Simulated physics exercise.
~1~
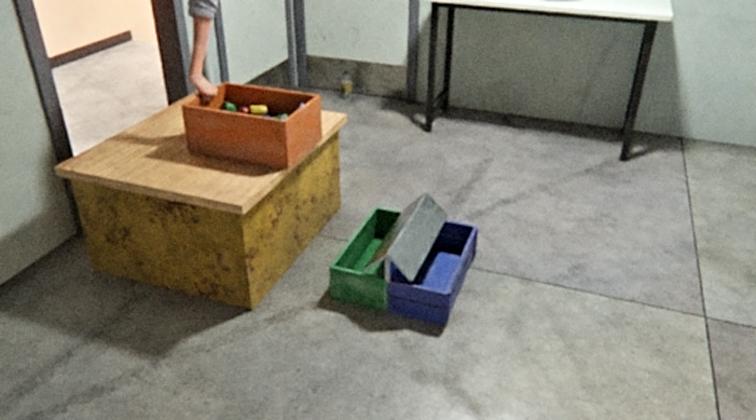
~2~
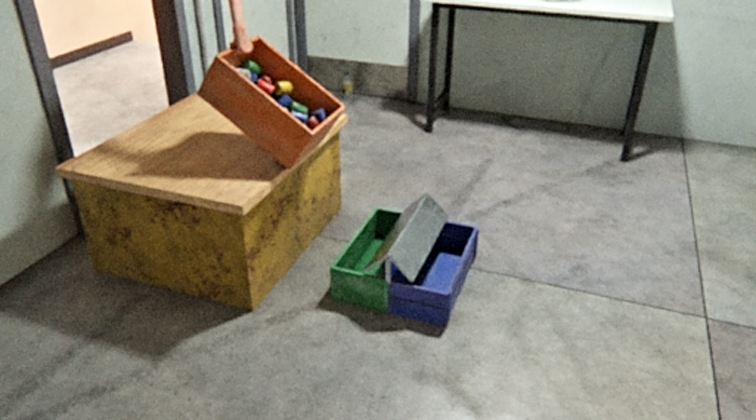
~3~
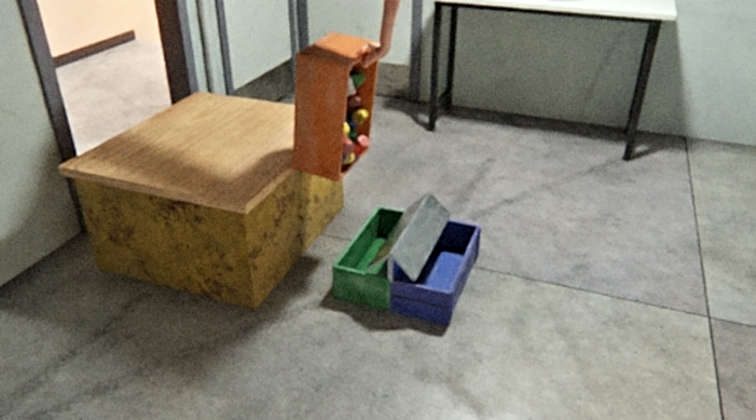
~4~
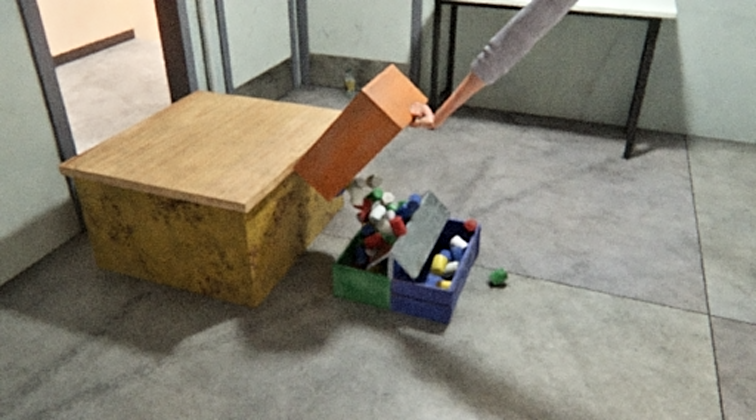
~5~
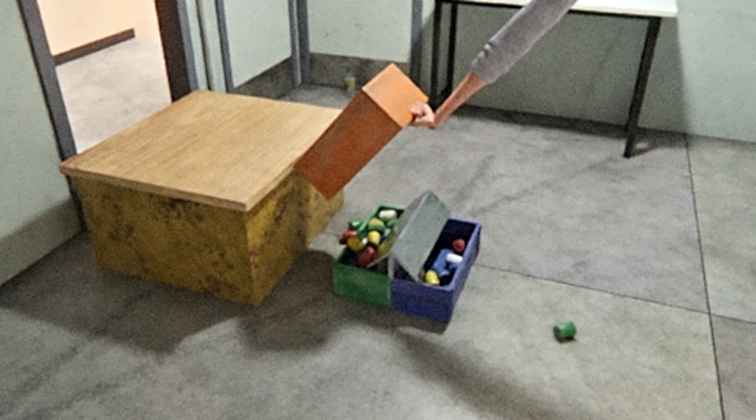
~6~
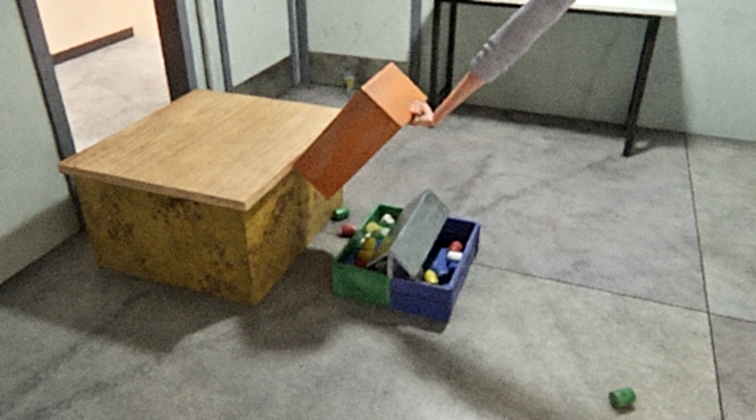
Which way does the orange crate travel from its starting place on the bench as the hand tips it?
The orange crate moves to the right, off the bench top and towards the green bin and blue tote.
Orange crate tipped by a hand, spilling colourful jars mostly into a green bin, fewer into a blue tote, some onto the floor.
